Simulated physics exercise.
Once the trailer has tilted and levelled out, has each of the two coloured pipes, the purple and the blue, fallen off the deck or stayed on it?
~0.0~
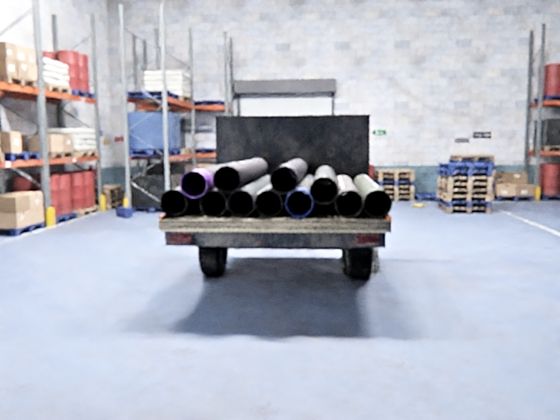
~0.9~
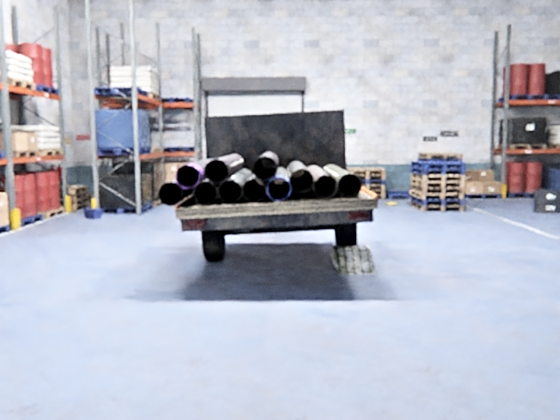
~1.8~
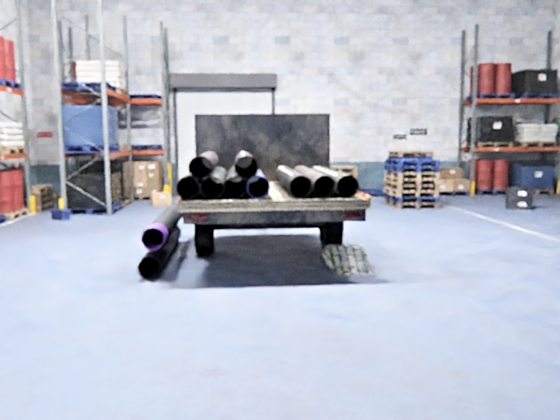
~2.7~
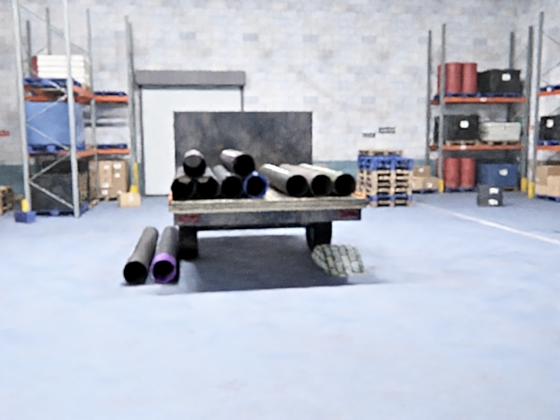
The purple pipe falls off the left side and ends up on the floor. The blue pipe is still on the deck with the rest of the load.
The footage shows a flat trailer loaded with loose dark pipes in a warehouse, its right side lifting over a hump so the deck tilts left. Two pipes, one of them purple, drop off the left side and end on the floor, while the blue one remains aboard.
